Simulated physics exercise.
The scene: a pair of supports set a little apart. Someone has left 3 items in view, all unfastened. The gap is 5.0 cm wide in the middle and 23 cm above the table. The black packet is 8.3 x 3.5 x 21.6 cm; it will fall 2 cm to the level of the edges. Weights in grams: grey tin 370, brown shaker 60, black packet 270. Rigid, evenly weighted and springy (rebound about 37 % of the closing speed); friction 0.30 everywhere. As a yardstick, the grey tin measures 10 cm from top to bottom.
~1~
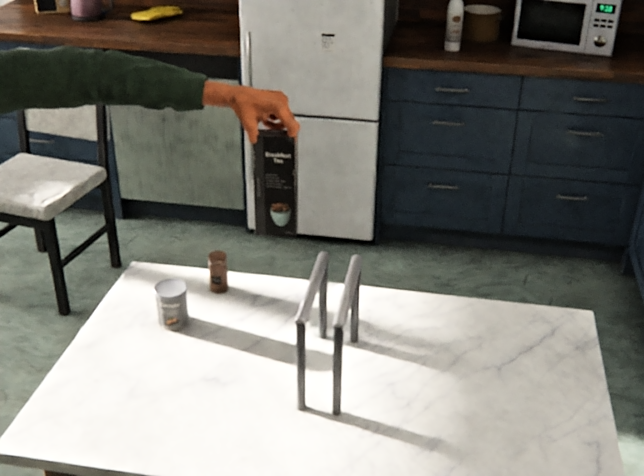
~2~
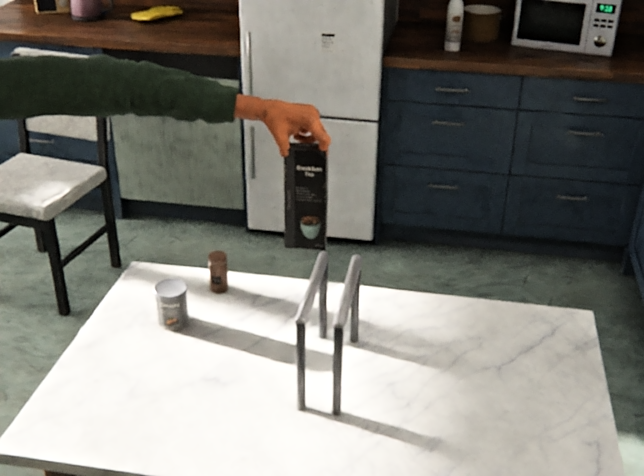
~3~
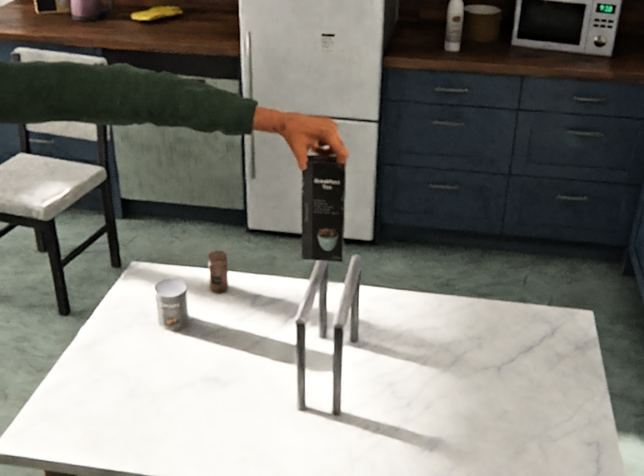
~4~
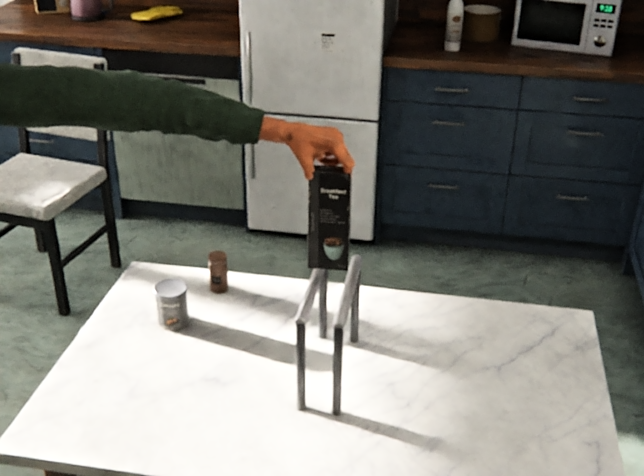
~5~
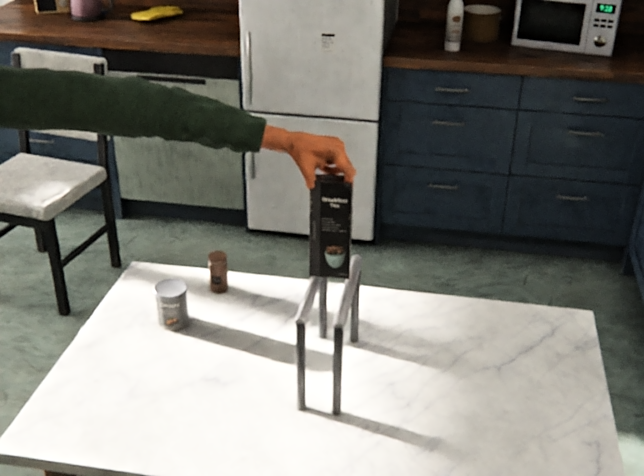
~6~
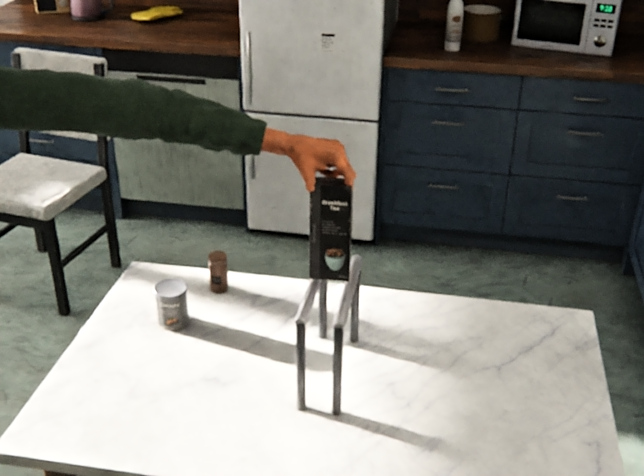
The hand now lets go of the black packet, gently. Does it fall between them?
It lodges.
Then, 0.20 s after the last picture, black packet slid 2 cm near (331, 239).
Then, 0.40 s after the last picture, black packet resting near (331, 239).
At rest, all 3 in place, give or take 4 cm. Seen from the same camera at the end, black packet near (331, 239). The packet stays on top.
